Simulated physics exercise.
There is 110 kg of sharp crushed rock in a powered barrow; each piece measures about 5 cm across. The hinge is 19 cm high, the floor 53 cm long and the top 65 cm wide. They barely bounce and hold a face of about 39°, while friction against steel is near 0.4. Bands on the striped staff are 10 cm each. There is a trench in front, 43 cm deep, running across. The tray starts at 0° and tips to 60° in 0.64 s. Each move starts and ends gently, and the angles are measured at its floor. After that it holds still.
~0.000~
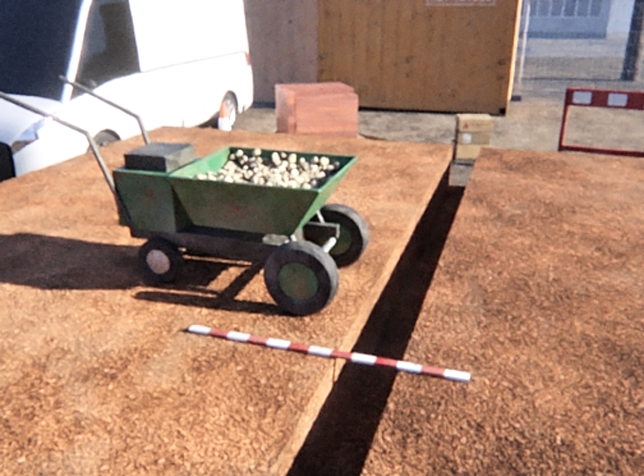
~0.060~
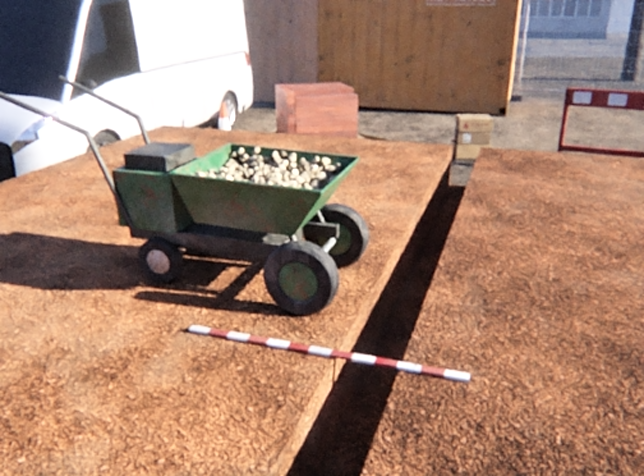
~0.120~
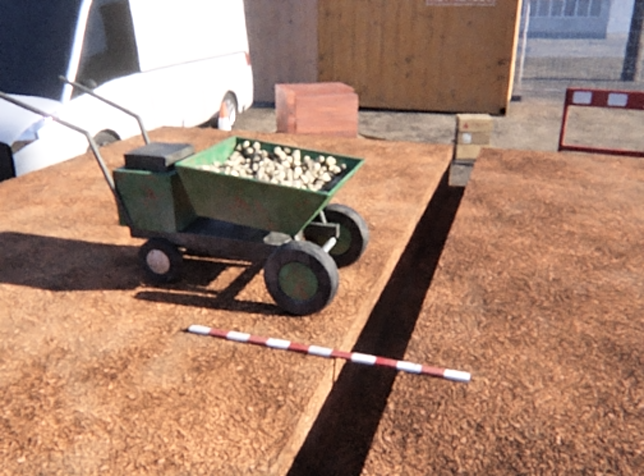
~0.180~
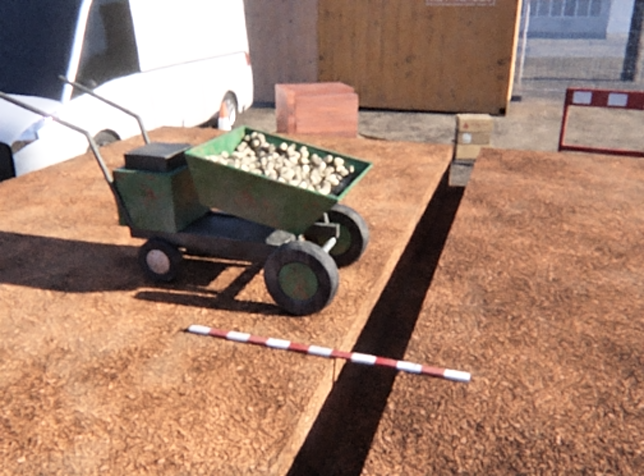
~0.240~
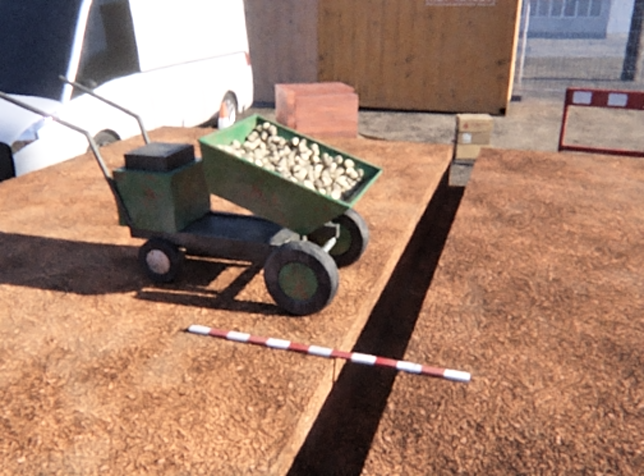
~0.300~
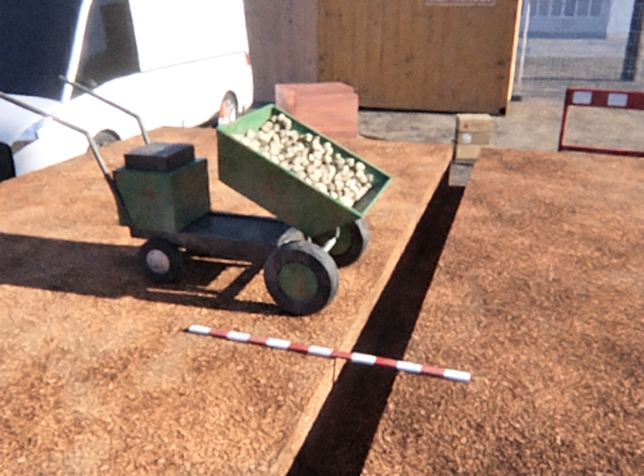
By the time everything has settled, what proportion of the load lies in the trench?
About 9 percent of the load.
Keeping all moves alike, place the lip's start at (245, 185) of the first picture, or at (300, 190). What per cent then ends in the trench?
Roughly 35 in a hundred from the first, 20 in a hundred from the second.
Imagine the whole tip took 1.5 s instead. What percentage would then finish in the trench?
That works out at about 15 in a hundred.
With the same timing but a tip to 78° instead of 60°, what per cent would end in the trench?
About 30%.
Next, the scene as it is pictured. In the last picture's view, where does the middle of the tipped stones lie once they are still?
(458, 305).
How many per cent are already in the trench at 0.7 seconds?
Some 5 per cent.
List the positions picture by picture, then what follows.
Lip at (319, 192), floor tilted 0°, highest stones at (284, 158), in the first picture.
Lip at (322, 193), floor tilted 1°, highest stones at (270, 156); the stones move at 0.3 m/s on average, in the second picture.
Lip at (328, 195), floor tilted 6°, highest stones at (264, 150); the stones move at 0.7 m/s on average, in the third picture.
The tray is at 12°, its lip at (338, 200); the top of the load is at (256, 143); the stones move at 0.9 m/s on average, in the fourth picture.
The tray is at 19°, its lip at (350, 208); the top of the load is at (260, 135); the stones move at 1.1 m/s on average, in the fifth picture.
Lip at (361, 217), floor tilted 27°, highest stones at (274, 126); the stones move at 1.2 m/s on average, in the sixth picture.
After 0.5 s the floor is at 51°; 100 % in the tray; the foremost stones are at (379, 216).
After 0.7 s the floor is at 60°; 91 % in the tray, 4 % in the trench, 5 % past the trench; the foremost stones are at (444, 274).
After 1.1 s the floor is at 60°; 61 % in the tray, 4 % in the trench, 35 % past the trench; the foremost stones are at (545, 324).
After 3.0 s the floor is at 60°; 54 % in the tray, 9 % in the trench, 37 % past the trench; the foremost stones are at (624, 316).
